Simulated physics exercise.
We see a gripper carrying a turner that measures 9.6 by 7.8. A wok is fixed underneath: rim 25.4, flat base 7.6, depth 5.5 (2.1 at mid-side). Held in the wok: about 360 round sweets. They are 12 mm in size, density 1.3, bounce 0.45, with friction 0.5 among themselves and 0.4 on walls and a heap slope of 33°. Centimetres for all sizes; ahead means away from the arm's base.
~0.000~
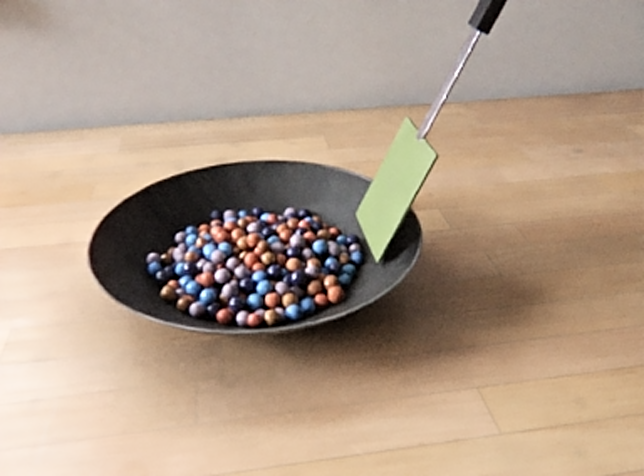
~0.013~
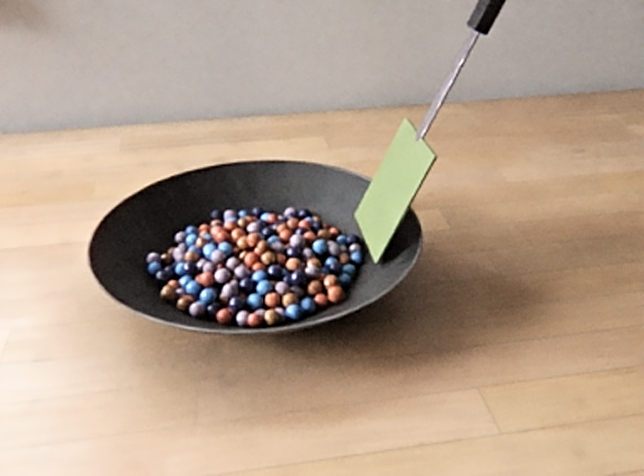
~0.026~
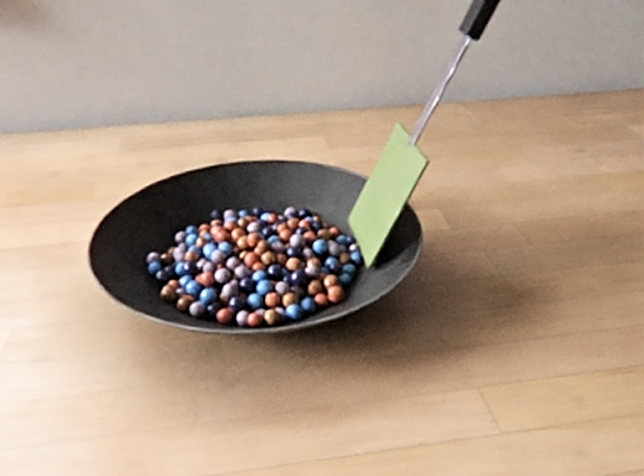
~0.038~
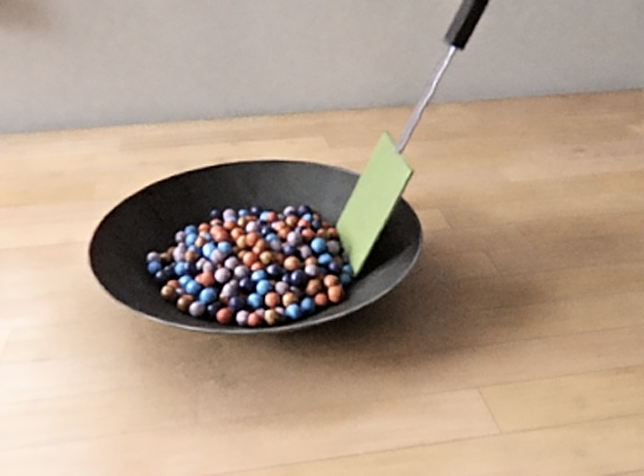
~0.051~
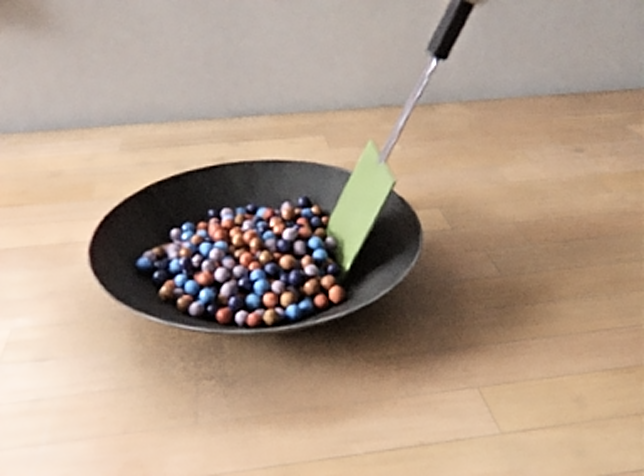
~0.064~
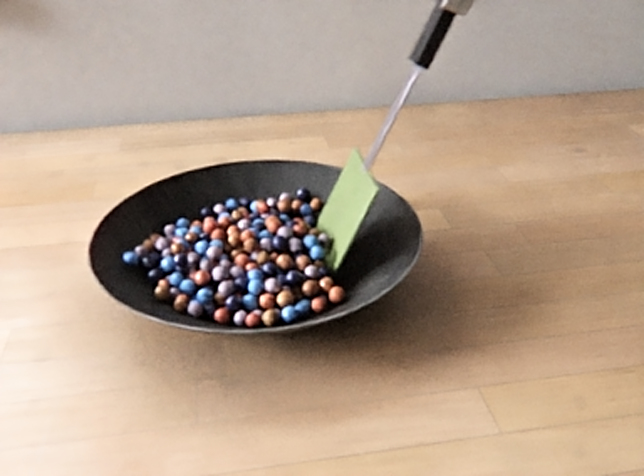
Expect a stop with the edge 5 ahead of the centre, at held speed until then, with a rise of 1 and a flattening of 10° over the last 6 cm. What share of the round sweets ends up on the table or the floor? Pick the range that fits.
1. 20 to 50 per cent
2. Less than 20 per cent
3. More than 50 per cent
1, 20 to 50 per cent.
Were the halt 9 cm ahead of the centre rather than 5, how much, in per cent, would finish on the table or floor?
It would come to roughly 60 percent.
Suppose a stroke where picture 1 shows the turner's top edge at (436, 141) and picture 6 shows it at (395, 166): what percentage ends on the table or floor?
My guess would be close to 15 per cent.
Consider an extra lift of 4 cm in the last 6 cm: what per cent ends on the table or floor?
I'd reckon around 30 per cent.
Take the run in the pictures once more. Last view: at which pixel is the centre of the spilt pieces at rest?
Near pixel (17, 309).
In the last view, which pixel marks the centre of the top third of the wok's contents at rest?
Near (151, 248).
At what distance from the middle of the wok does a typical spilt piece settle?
The answer is around 20 cm.
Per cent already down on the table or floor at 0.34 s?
Some 20 per cent.
By 0.10 s, sloping 65°, highest piece 6 above the table; 362 in the wok.
By 0.13 s, sloping 61°, highest piece 7 above the table; 362 in the wok.
By 0.34 s, sloping 55°, highest piece 7 above the table; 263 in the wok, 77 on the table or floor, 22 on the blade or in flight.
By 1.39 s, sloping 55°, highest piece 6 above the table; 261 in the wok, 101 on the table or floor.
Final count, 261 in the wok, 101 on the table or floor. That is 28 % on the table or floor.
